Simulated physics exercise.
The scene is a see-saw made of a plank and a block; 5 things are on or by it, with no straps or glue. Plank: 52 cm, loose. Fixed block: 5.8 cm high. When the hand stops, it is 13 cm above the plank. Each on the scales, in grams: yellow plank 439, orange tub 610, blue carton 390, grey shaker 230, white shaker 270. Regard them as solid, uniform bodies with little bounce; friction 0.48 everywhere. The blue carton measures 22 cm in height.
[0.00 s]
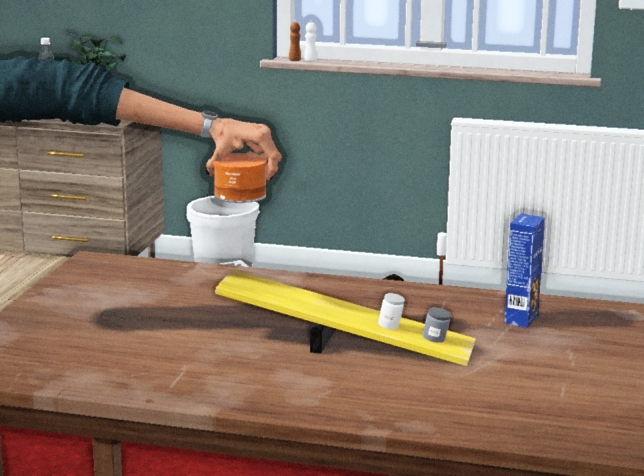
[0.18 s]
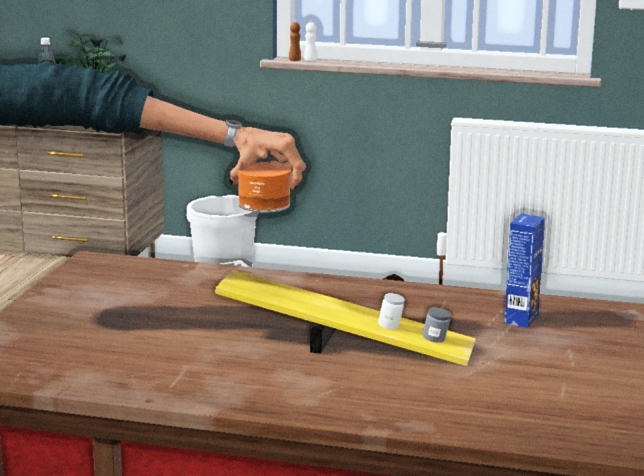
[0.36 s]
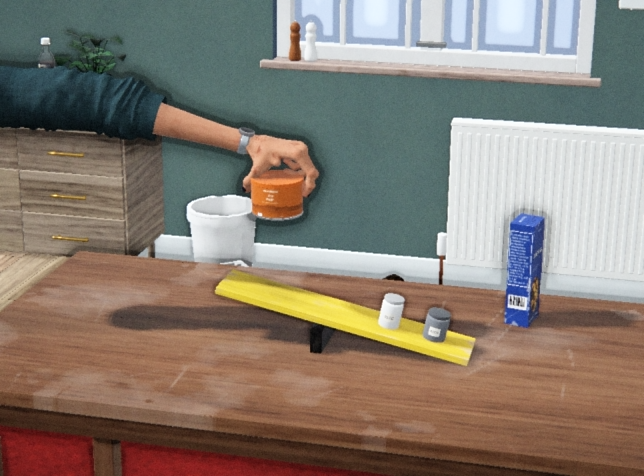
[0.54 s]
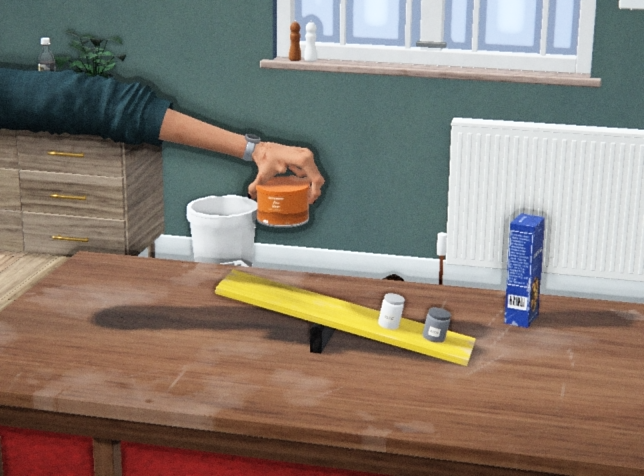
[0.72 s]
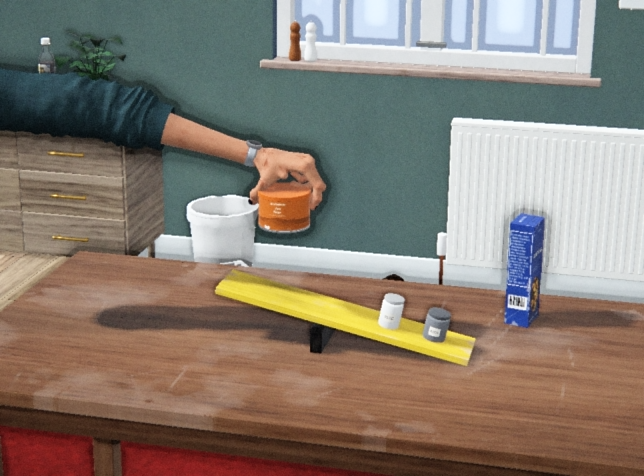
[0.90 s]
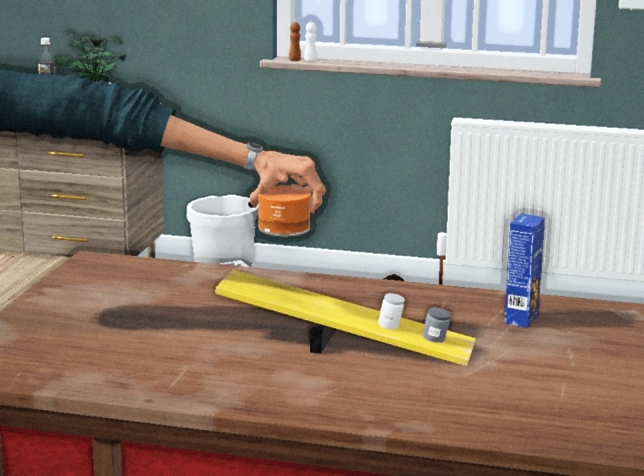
In a green-walled room with a window and a white radiator, a wooden table is seen from slightly above by a still camera. A yellow plank slopes down to the right across a small black block, a white and a grey container on its lower half and a blue carton standing behind to the right. From the left, a dark-sleeved arm moves an orange tub rightward and slightly down, slowing until it hovers above the plank's raised side.
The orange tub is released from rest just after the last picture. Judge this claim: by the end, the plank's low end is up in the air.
False.
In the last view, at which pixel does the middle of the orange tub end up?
Near (298, 282).
By 1.20 s, plank at 6°, leaning as at the start; orange tub tilted 6° near (289, 282); grey shaker tilted 5°; white shaker tilted 5°.
By 1.50 s, plank at 11°, leaning as at the start; orange tub tilted 11° near (298, 282).
When it is over (2.0 s), plank at 11°, leaning as at the start; not toppled but over 4 cm from the start, orange tub; the other 4 within 4 cm of the start. End places, in pixels of the last picture, orange tub near (299, 282). The plank lies as before.
